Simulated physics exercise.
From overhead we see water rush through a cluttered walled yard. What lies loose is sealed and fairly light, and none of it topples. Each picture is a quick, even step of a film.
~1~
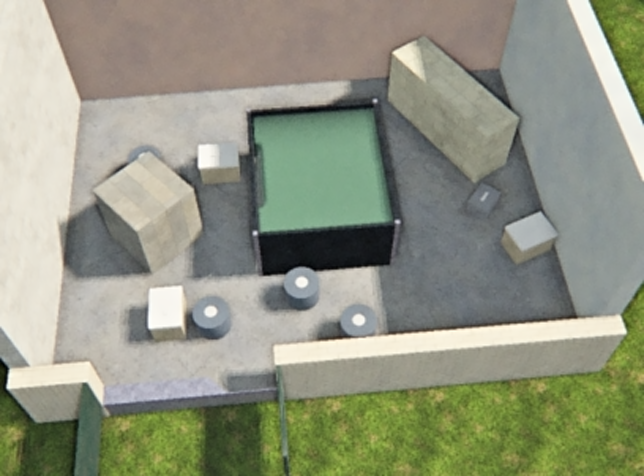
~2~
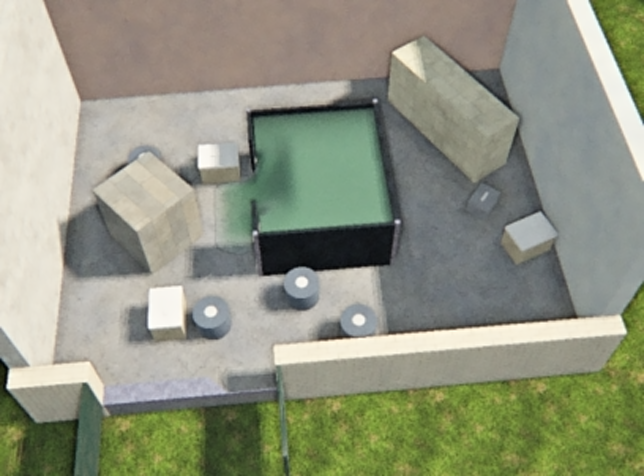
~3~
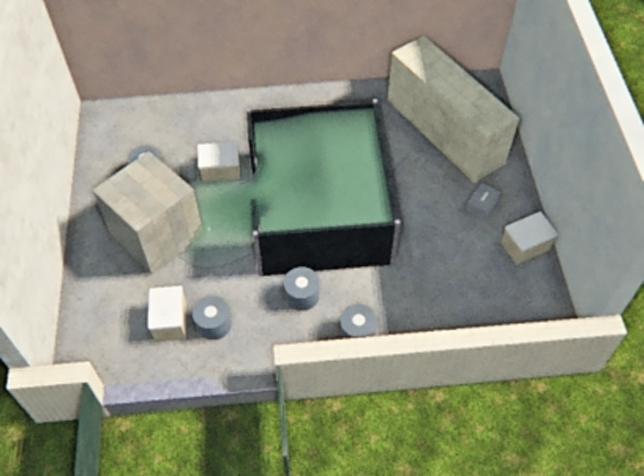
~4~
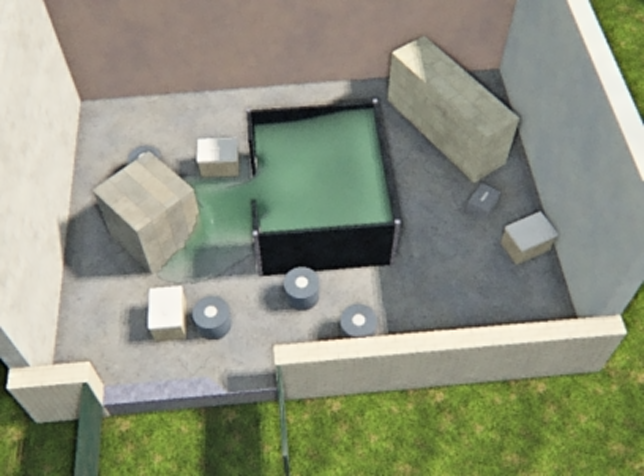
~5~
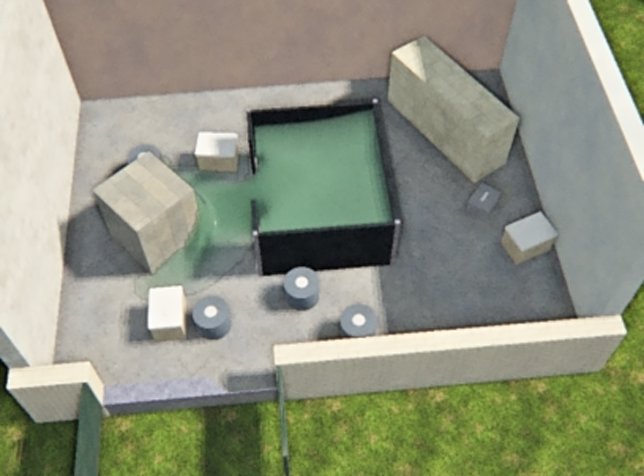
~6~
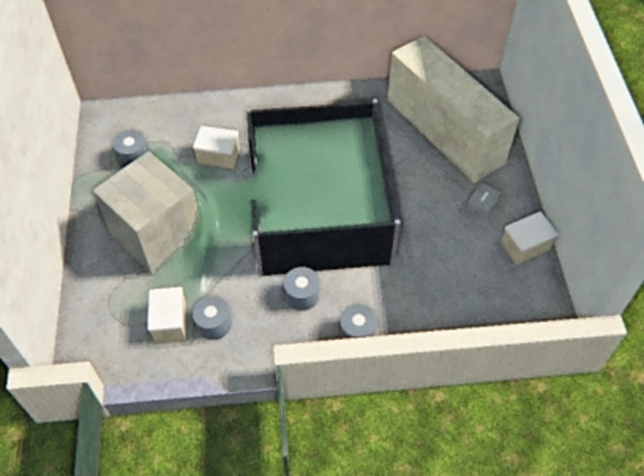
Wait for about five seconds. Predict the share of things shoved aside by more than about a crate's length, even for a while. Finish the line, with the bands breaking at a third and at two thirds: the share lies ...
The share lies between a third and two thirds.
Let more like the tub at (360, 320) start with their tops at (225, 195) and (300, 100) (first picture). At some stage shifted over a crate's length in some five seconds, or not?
Going by the order given: Pushed clear, pushed clear.
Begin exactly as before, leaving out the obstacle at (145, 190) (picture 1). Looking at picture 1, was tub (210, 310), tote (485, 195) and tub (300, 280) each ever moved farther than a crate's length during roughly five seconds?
Item one was driven off; item two never went far; item three never went far.
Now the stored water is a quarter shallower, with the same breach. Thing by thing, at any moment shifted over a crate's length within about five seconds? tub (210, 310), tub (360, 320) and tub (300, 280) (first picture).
Going through them, I'd say got there, then never got there, then never got there.
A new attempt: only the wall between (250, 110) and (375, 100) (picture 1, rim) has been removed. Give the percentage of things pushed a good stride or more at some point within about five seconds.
40 percent, give or take.
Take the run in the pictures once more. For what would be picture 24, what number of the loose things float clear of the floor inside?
It adds up to 1.
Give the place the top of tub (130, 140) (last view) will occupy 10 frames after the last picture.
Estimated position: Roughly (101, 93).
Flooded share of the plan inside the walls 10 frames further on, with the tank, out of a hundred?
I'd call it close to 50 per cent.
A moment on, 3 of 8 are well off their spots; 0 afloat.
Next, 4 of 8 are well off their spots; 1 afloat.
Later, 4 of 8 are well off their spots; 1 afloat.
In the end, 3 of 8 are well off their spots, and 4 have been at some point; 2 afloat.
